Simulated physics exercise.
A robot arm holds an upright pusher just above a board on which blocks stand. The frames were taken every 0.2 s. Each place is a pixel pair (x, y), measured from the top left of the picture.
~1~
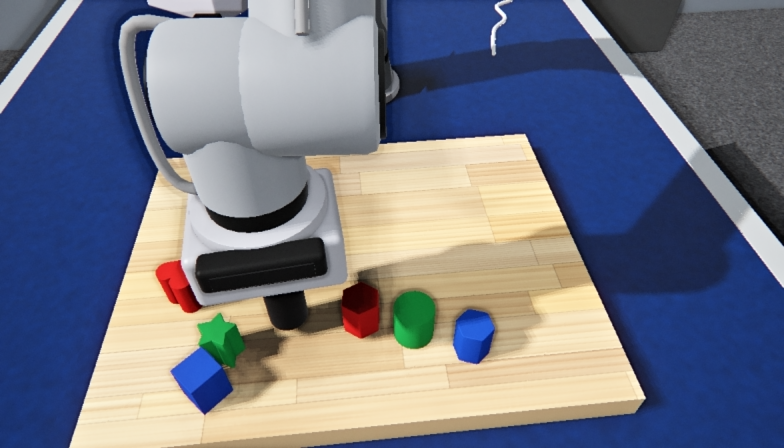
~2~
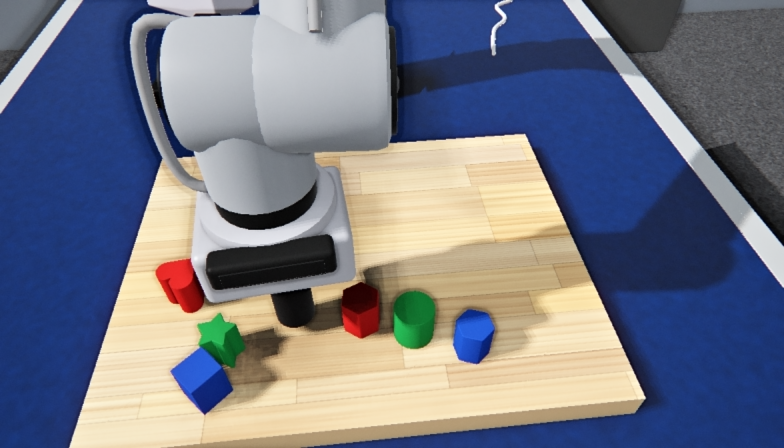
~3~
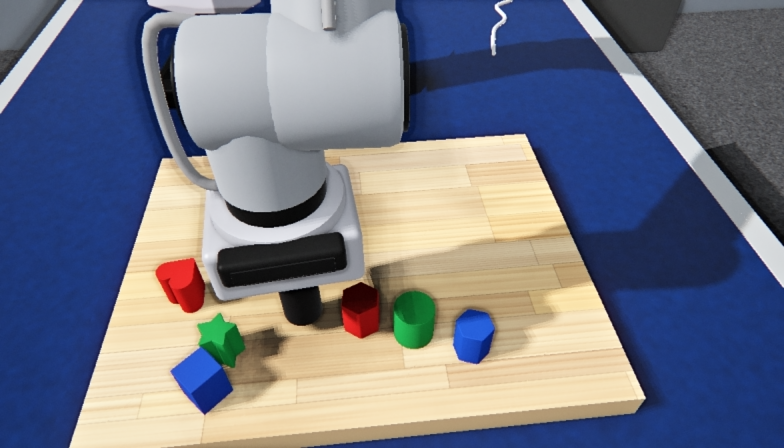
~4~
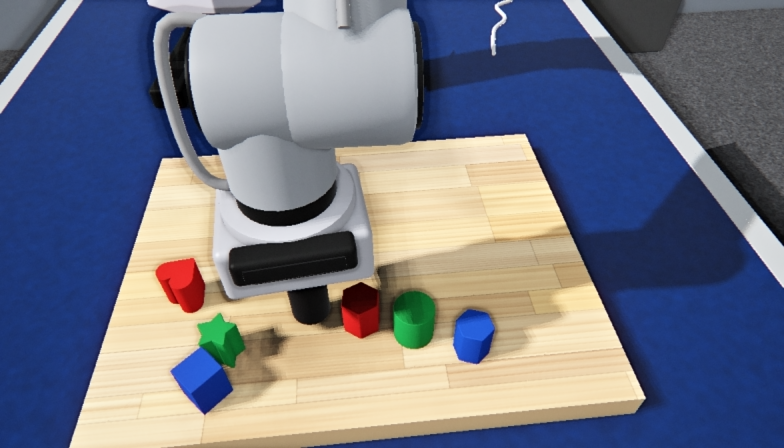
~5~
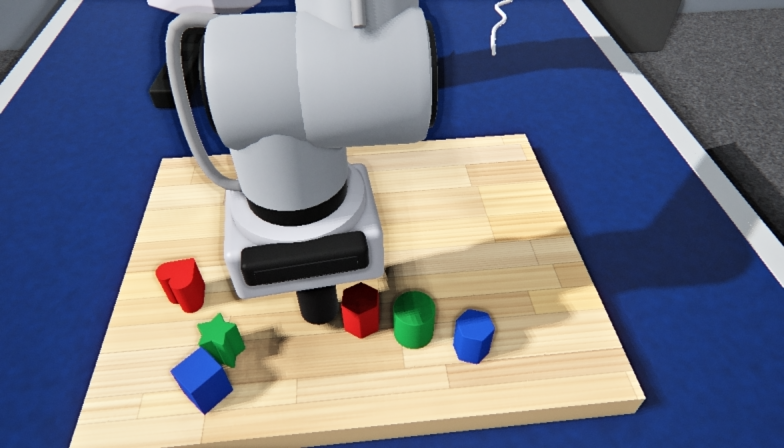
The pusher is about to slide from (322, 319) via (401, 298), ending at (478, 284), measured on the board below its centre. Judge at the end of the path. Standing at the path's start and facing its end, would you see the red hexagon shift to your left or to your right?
It heads right.
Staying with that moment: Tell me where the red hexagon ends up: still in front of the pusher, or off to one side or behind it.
Lost on the way.
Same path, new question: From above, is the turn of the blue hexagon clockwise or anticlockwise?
It swings round anticlockwise.
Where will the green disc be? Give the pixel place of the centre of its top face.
The point I'd pick in the picture is (458, 327).
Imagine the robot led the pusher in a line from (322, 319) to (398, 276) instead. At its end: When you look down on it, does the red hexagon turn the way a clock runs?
Going by the path, yes.
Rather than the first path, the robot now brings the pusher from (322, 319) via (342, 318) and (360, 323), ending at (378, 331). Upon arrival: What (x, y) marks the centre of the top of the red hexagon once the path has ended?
The centre of its top face lies at (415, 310).
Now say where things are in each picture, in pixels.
The first frame shows pusher tip at (289, 315); block tops, green star at (215, 330); red hexagon at (360, 298); green disc at (414, 307); blue hexagon at (475, 324).
The second frame shows pusher at (296, 312); blocks unchanged.
The third frame shows pusher at (304, 310); blocks unchanged.
The fourth frame shows pusher at (312, 310); blocks unchanged.
The fifth frame shows pusher at (320, 309); green star at (215, 330); red hexagon at (360, 298); green disc at (414, 307); blue hexagon at (475, 324).
The first path, step by step. One third of the way, pusher at (375, 294); red hexagon at (408, 294), turned 40° clockwise; green disc at (440, 314); blue hexagon at (479, 326).
Two thirds of the way, pusher at (429, 282); red hexagon at (452, 293), turned 100° clockwise; green disc at (458, 327); blue hexagon at (498, 339), turned 35° anticlockwise.
At the end, pusher at (480, 273); green star in place; red hexagon at (462, 292), turned 135° clockwise; green disc at (458, 327); blue hexagon at (498, 339), turned 35° anticlockwise.
